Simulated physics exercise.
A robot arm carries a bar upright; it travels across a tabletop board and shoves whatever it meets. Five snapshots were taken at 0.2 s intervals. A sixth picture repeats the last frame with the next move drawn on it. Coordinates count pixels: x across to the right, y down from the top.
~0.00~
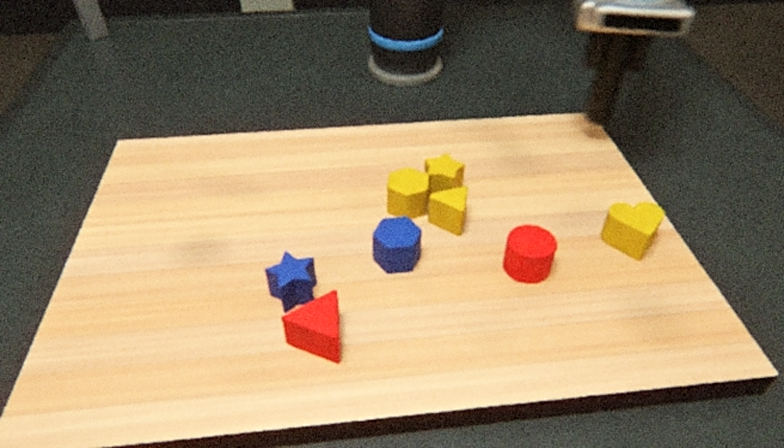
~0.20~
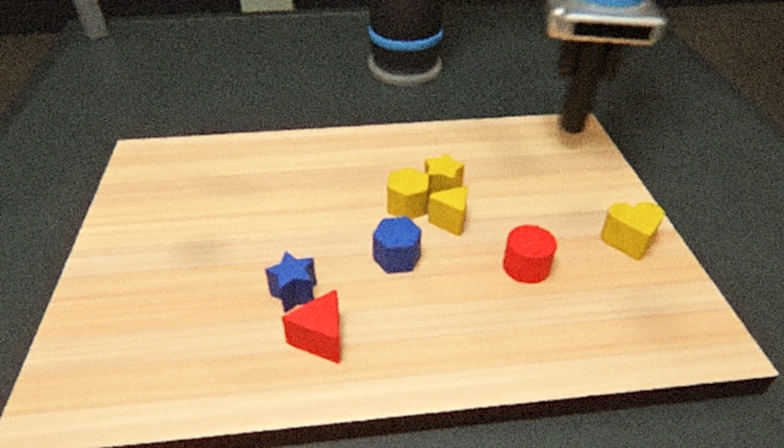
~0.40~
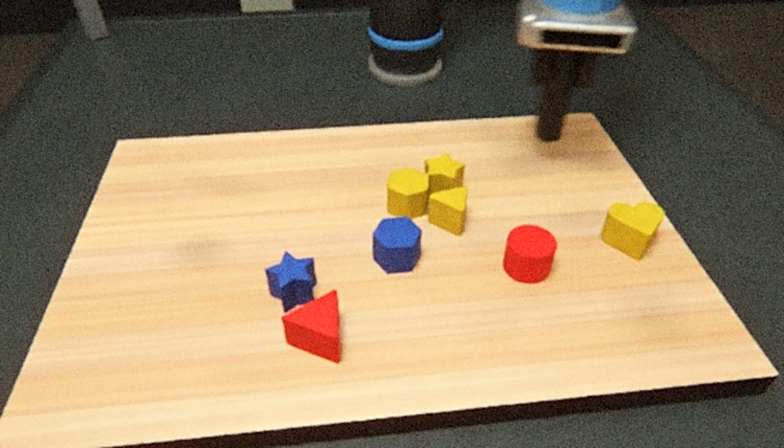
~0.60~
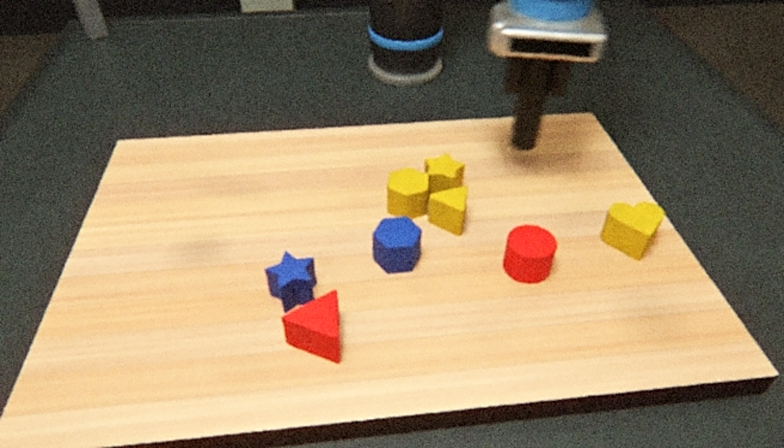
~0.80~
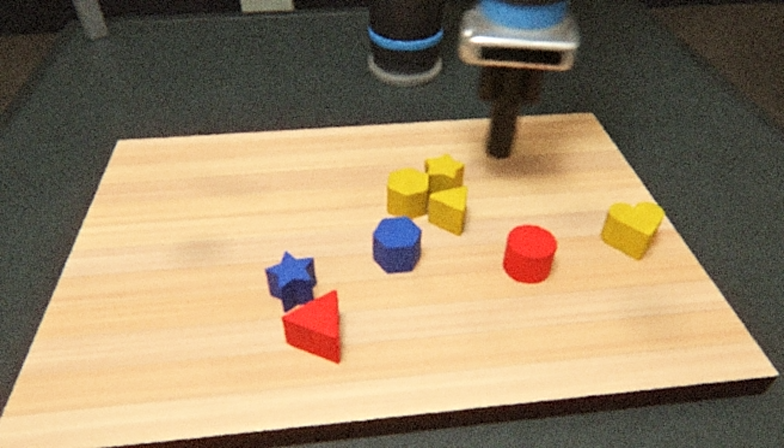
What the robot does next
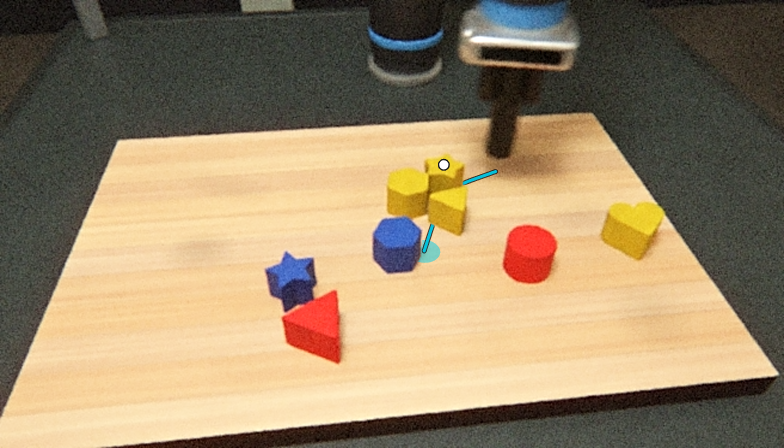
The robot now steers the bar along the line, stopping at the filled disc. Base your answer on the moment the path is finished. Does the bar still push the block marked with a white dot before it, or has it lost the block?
Slipped off.
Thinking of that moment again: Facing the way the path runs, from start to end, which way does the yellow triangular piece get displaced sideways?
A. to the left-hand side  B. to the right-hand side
That would be A.
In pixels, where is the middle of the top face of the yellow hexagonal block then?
I'd place it at (373, 193), taking the centre of its top.
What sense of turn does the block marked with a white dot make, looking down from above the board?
Viewed from overhead, the block marked with a white dot winds up turned clockwise.
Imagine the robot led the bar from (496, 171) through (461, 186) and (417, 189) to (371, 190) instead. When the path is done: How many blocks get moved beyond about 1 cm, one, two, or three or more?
Counting only shifts above 1 cm, I get two blocks.
The line goes from (496, 171) by way of (457, 187) and (436, 215) to (424, 251); the dot is on the yellow star.
On the path given first. One third of the way, bar at (459, 168); yellow hexagonal block at (401, 184); yellow star at (434, 168), turned 15° clockwise.
Two thirds of the way, bar at (437, 197); yellow hexagonal block at (374, 193), turned 25° anticlockwise; yellow star at (409, 179), turned 65° clockwise; yellow triangular piece at (454, 205), turned 20° anticlockwise.
At the end, bar at (425, 232); blue hexagonal block at (391, 236), turned 15° clockwise; yellow hexagonal block at (373, 193), turned 25° anticlockwise; yellow star at (410, 180), turned 75° clockwise; yellow triangular piece at (458, 221), turned 55° anticlockwise.
